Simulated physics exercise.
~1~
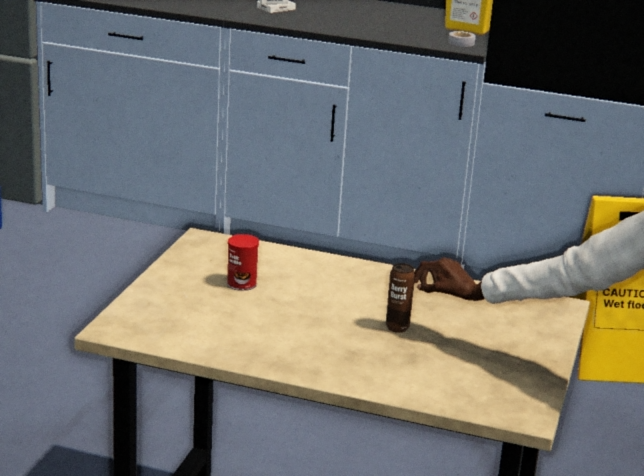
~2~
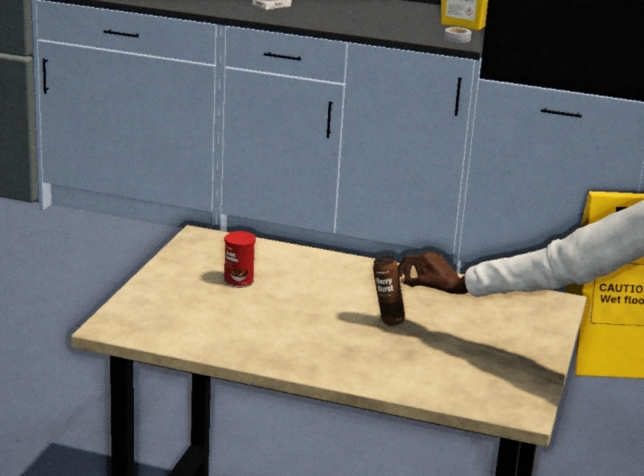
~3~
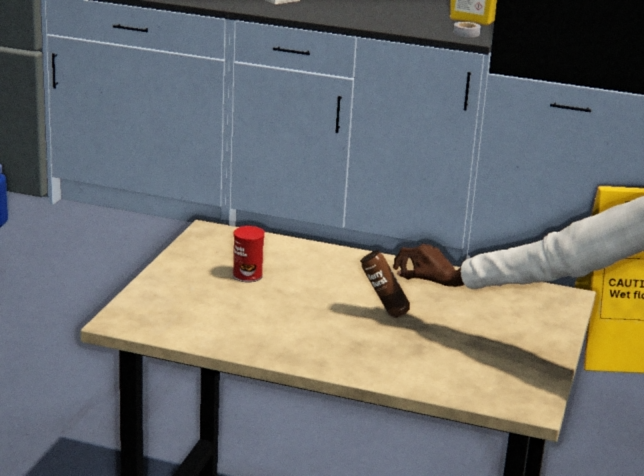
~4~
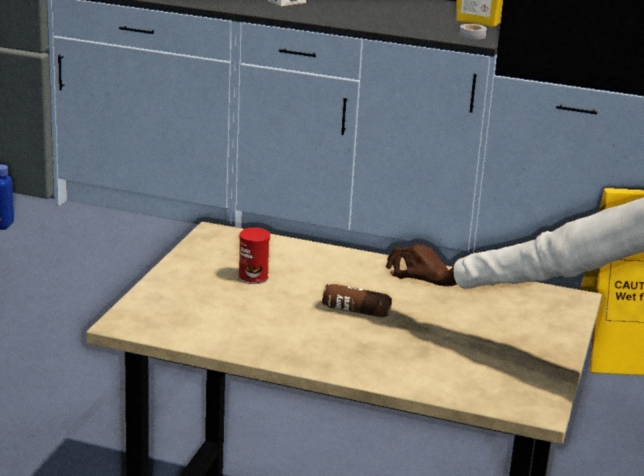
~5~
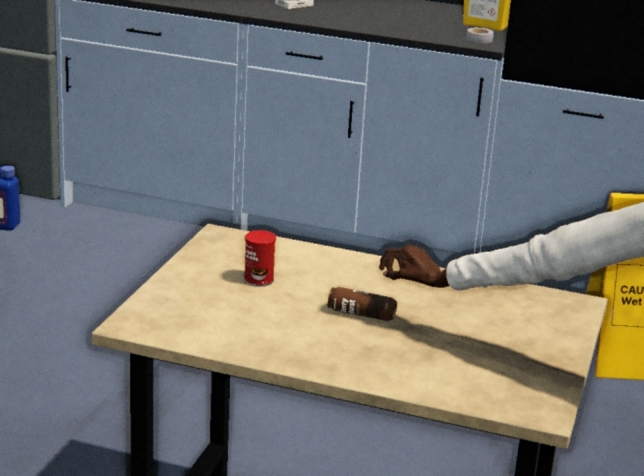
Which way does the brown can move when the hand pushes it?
The brown can moves to the left, tipping over as it goes.
On a kitchen table, a hand pushes a brown can left until it topples onto its side.
